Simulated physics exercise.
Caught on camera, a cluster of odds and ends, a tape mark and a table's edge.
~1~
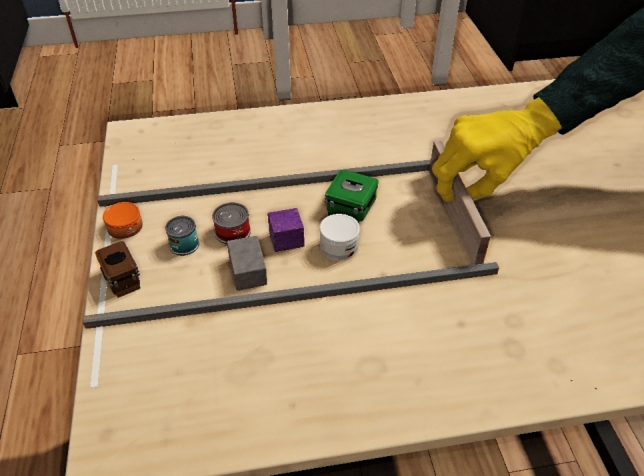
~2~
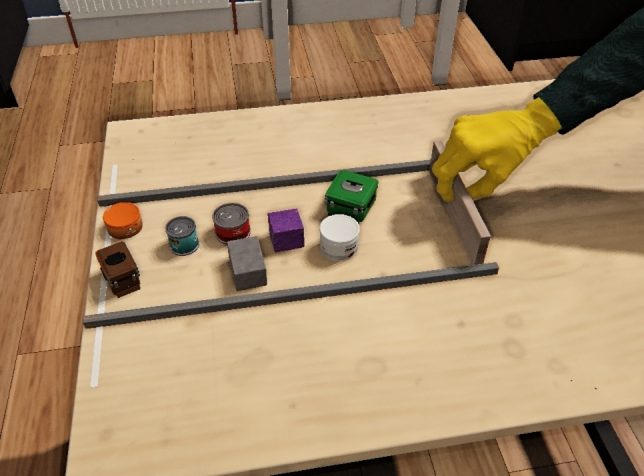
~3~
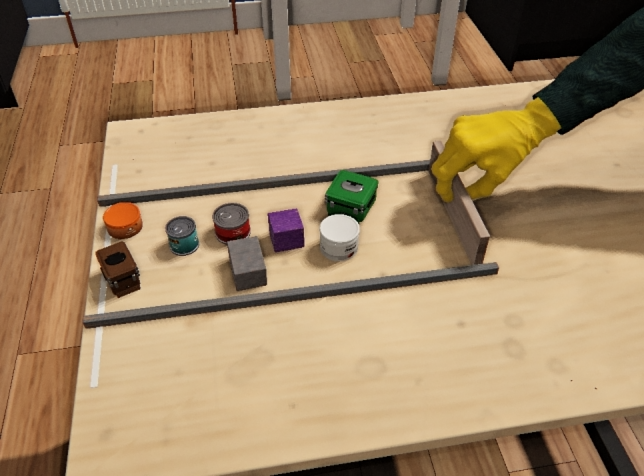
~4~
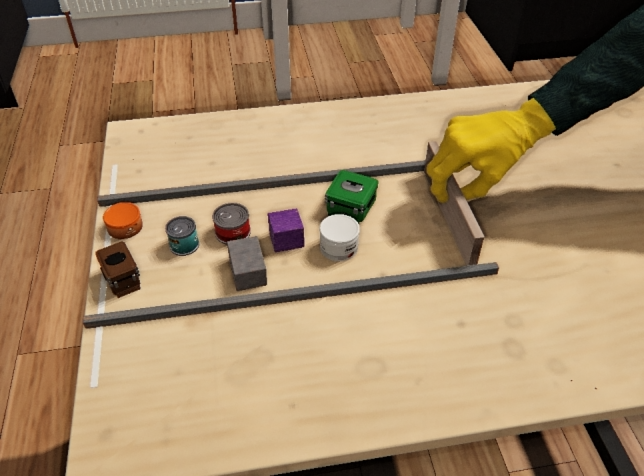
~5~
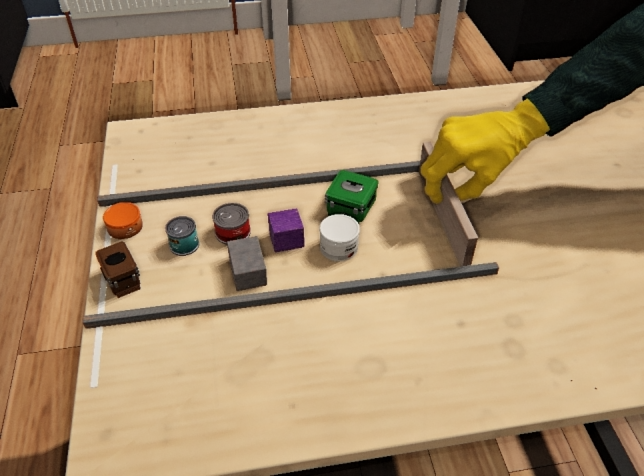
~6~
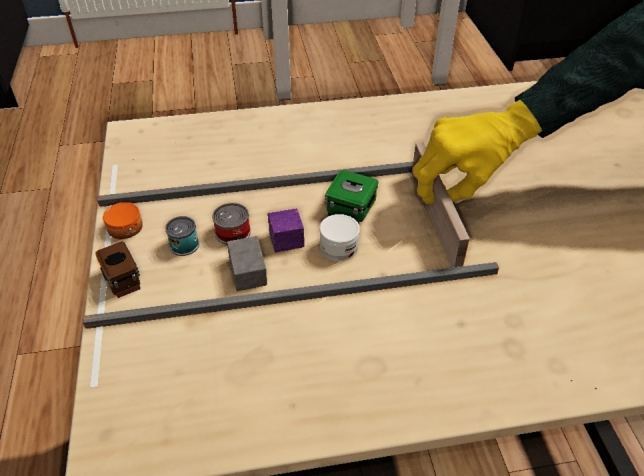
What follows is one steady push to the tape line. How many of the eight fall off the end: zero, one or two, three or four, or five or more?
In the end the number that fall off is five or more.
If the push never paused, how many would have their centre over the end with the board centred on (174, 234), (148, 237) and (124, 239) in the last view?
In that order 2, 4 and 6.
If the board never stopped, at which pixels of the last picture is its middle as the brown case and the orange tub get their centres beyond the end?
Its middle is around (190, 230) and around (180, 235).
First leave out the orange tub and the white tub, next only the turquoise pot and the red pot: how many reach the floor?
The counts: 5 and 6.
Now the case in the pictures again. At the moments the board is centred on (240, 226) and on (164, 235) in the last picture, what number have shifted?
First 6, then 8.
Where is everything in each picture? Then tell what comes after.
In the first frame, orange tub (123, 220); brown case (119, 269); turquoise pot (182, 236); board (457, 200); tape (106, 258).
In the second frame, brown case (119, 269); board (457, 200).
In the third frame, turquoise pot (182, 236); red pot (232, 224).
In the fourth frame, orange tub (123, 221); white tub (339, 238).
In the fifth frame, brown case (119, 269); purple block (286, 230).
In the sixth frame, orange tub (123, 221); brown case (119, 269); turquoise pot (182, 236); board (438, 203); tape (106, 258).
Soon after, none off yet; orange tub at rest near (123, 221); brown case at rest near (119, 269); turquoise pot at rest near (182, 236).
At rest, the number that fall off is five or more; fallen, green case, white tub, purple block, grey block, red pot, turquoise pot, brown case and orange tub.
